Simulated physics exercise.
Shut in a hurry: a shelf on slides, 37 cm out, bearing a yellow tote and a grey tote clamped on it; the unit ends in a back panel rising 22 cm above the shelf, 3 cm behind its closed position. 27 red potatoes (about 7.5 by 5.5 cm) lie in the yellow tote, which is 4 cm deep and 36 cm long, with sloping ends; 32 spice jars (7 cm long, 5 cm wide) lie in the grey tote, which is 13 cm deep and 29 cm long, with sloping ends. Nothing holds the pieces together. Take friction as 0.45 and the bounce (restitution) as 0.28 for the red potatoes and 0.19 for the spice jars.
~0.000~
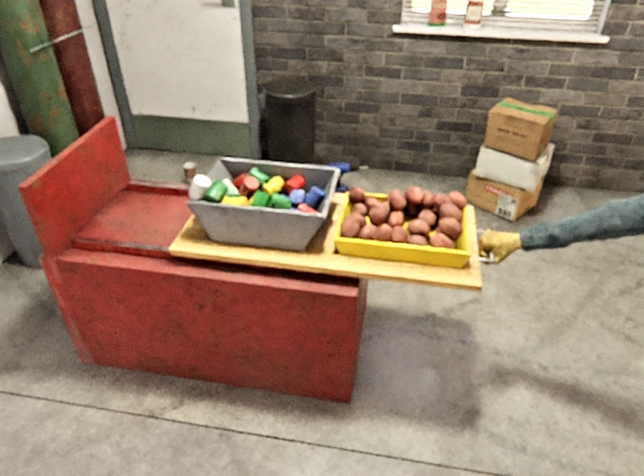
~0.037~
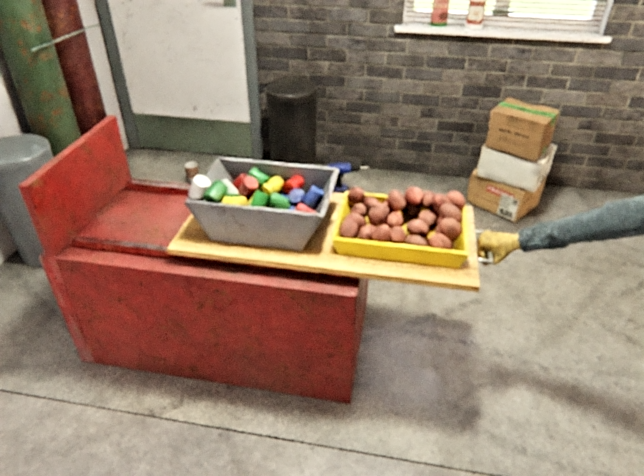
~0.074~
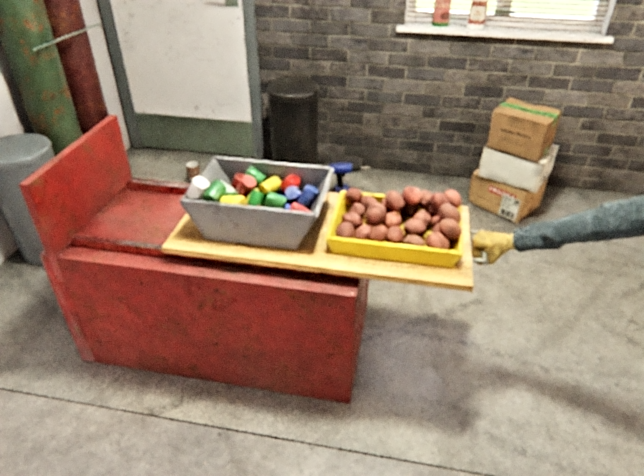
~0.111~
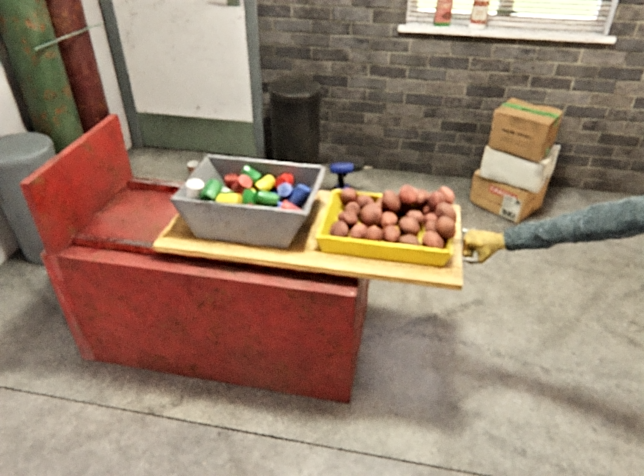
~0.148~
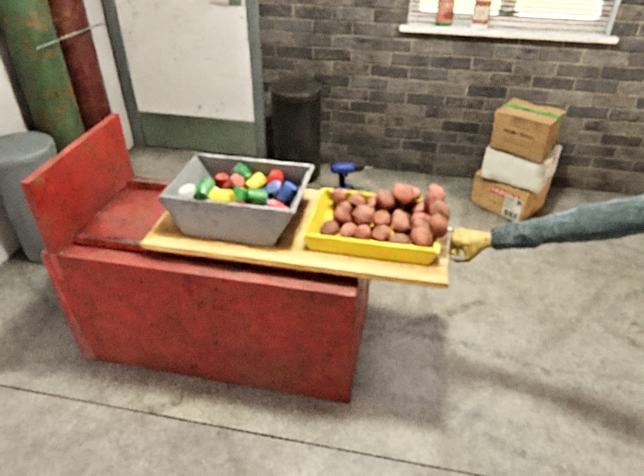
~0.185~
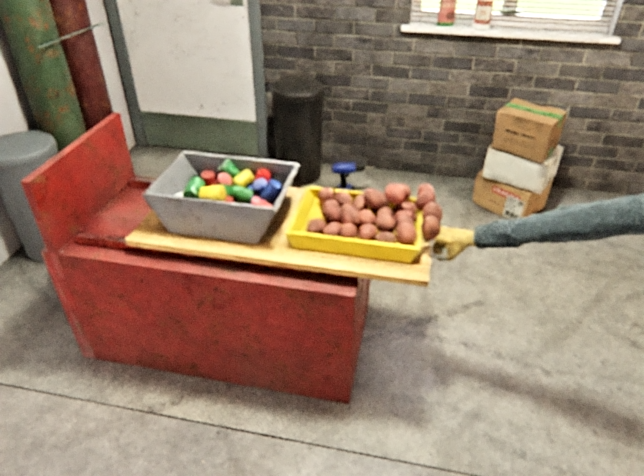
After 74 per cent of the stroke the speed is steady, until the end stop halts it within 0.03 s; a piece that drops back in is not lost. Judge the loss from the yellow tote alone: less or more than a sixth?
Out of the yellow tote go more than a sixth of the red potatoes.
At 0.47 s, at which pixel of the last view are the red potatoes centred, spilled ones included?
At about (295, 205).
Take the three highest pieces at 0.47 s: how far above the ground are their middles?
About 78 cm.
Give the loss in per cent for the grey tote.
Lost: Grey tote 5 per cent.
After 0.27 s, end of travel.
After 0.35 s, 5 of 27 out of the yellow tote and 0 of 32 out of the grey tote.
After 0.47 s, 6 of 27 out of the yellow tote and 0 of 32 out of the grey tote.
After 0.69 s, 7 of 27 out of the yellow tote and 0 of 32 out of the grey tote.
Final count (at 1.13 s), 7 of 27 out of the yellow tote and 1 of 32 out of the grey tote. Asked share, 7 of 27, 26 per cent.
